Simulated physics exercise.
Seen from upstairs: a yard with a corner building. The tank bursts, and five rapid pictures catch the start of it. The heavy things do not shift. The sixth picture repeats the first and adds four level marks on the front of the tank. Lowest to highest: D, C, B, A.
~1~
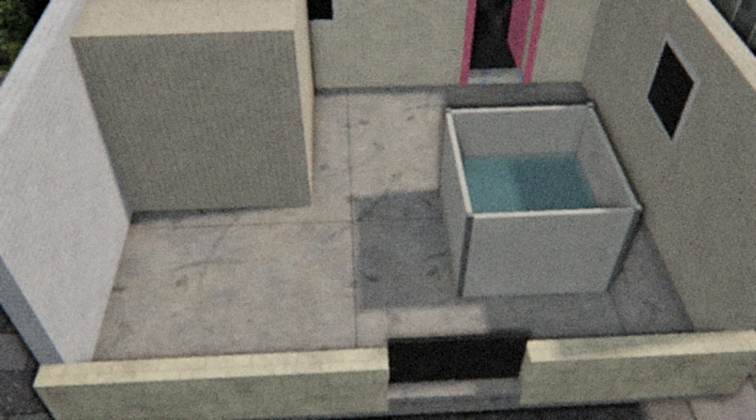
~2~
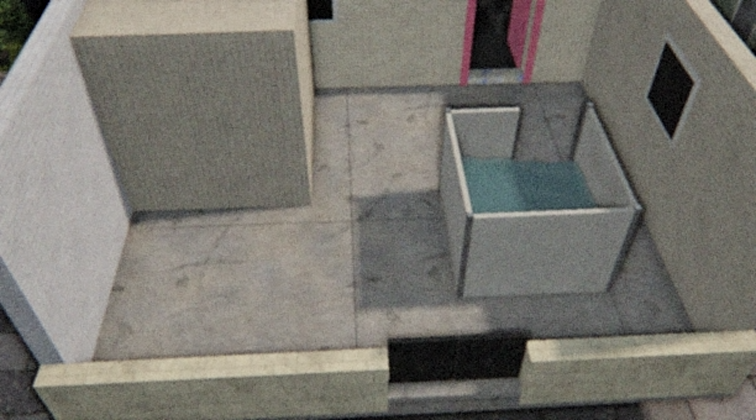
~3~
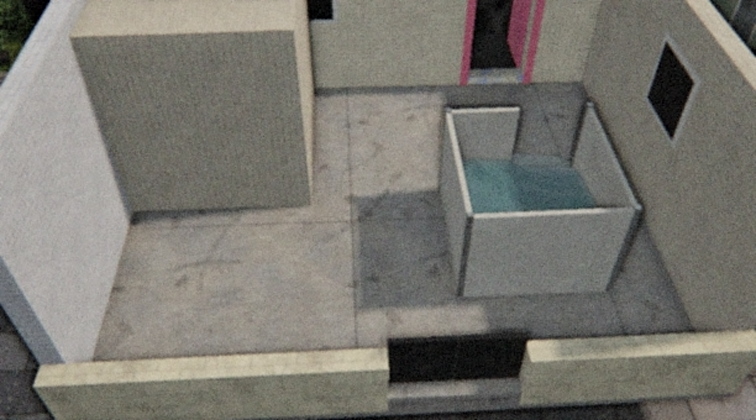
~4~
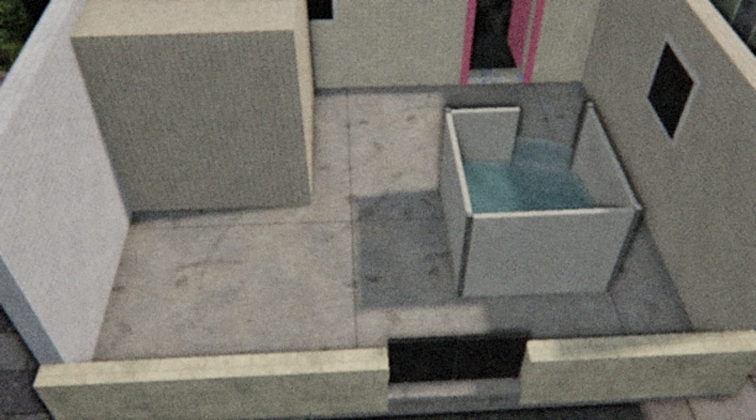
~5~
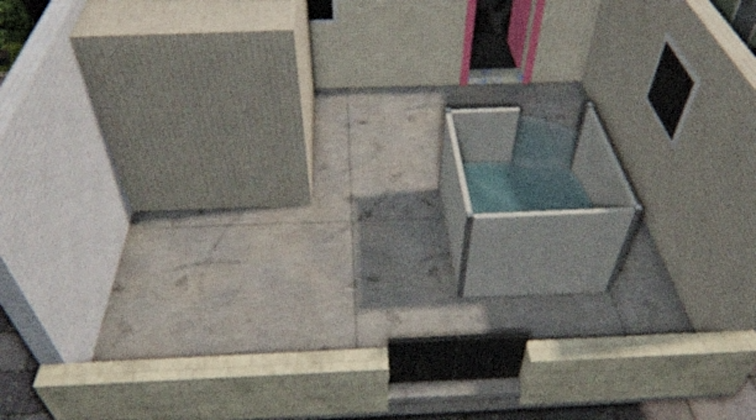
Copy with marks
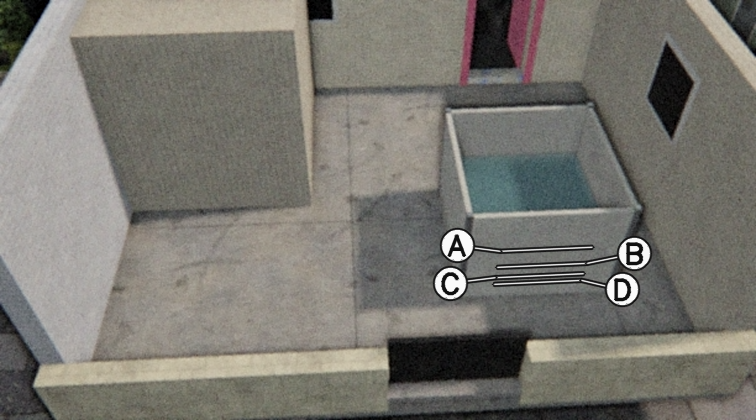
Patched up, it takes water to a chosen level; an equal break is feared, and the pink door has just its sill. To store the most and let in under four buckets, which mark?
I would pick level C.
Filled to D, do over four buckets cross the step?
No, not at all.
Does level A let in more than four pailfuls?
Yes, that goes wrong.
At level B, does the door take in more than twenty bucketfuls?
No.
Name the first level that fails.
Here it is level B.
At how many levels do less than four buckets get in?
Two of them.
On the marked copy, A at (546, 249); B at (542, 265); C at (539, 275); D at (537, 282); from the bottom up D, C, B, A.
For level A, dozens of bucketfuls pour in.
For level B, about 8 bucketfuls get in.
For level C, a splash gets over, under a bucket.
For level D, nothing gets over.
